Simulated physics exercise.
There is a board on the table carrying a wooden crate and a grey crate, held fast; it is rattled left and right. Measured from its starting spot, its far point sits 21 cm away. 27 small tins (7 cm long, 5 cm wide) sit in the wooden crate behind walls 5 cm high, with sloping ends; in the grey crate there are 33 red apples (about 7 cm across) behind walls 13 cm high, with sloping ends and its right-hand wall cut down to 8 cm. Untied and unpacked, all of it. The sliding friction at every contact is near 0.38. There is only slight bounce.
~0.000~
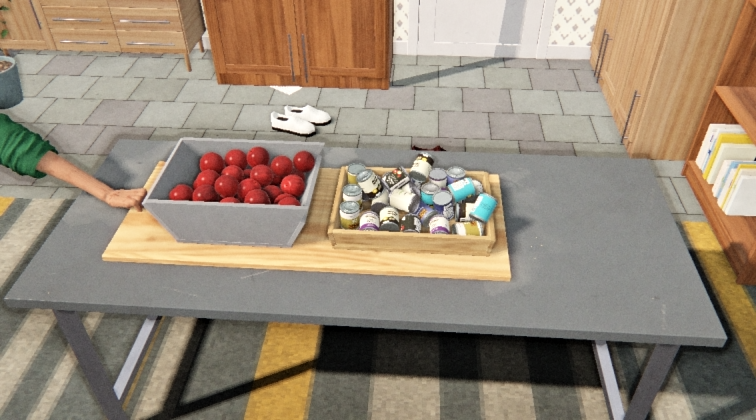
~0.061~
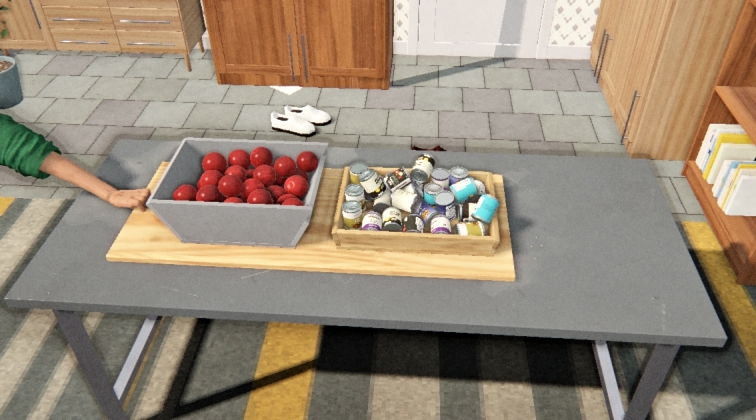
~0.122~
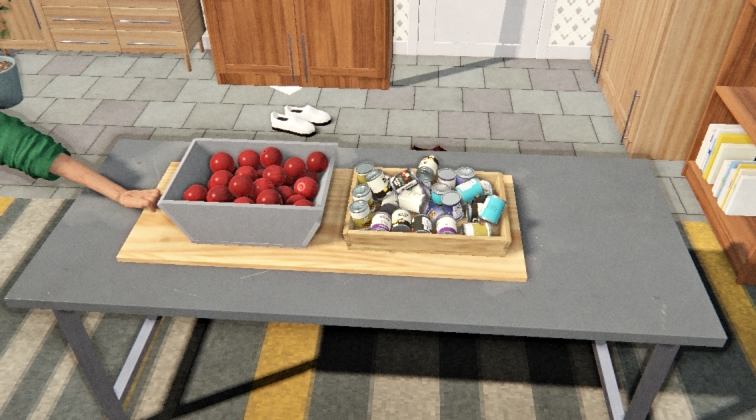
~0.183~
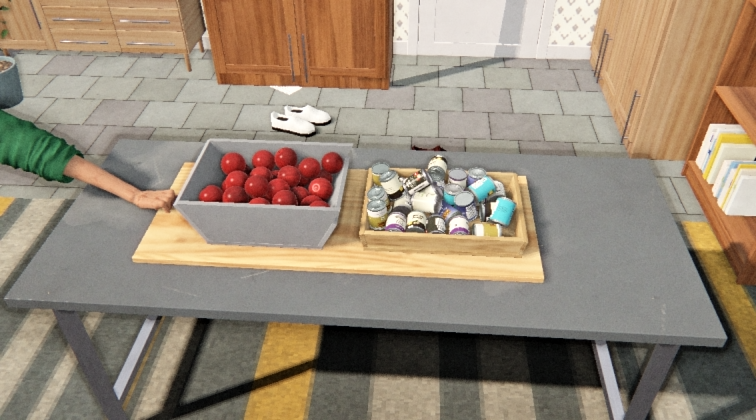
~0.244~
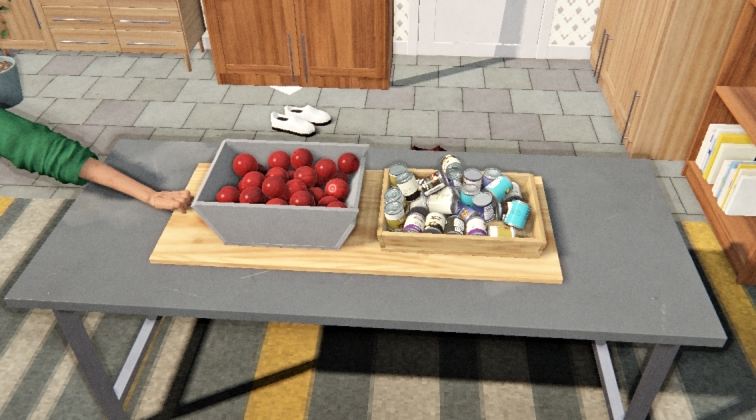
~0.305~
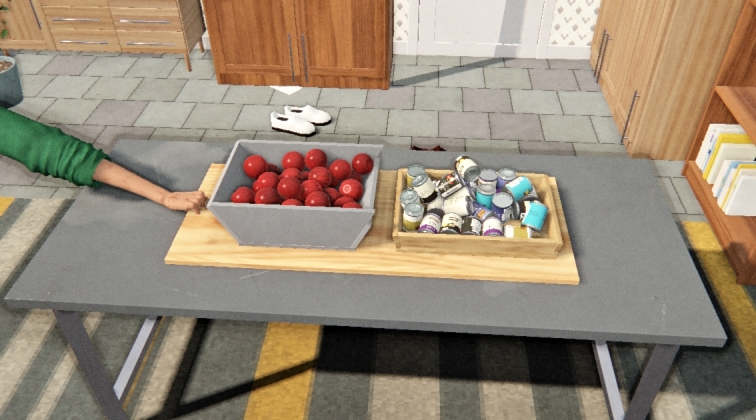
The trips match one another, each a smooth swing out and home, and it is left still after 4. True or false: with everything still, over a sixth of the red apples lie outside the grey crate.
False.
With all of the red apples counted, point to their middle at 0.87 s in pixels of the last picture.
Centre approx. (246, 197).
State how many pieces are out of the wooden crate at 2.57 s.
Wooden crate - about 2 out by that time.
After 0.87 s, 2 of 27 out of the wooden crate and 0 of 33 out of the grey crate.
After 1.58 s, 2 of 27 out of the wooden crate and 0 of 33 out of the grey crate.
After 2.57 s, 2 of 27 out of the wooden crate and 0 of 33 out of the grey crate.
Final count (at 3.84 s), 3 of 27 out of the wooden crate and 0 of 33 out of the grey crate. Asked share, 0 of 33, 0 per cent.
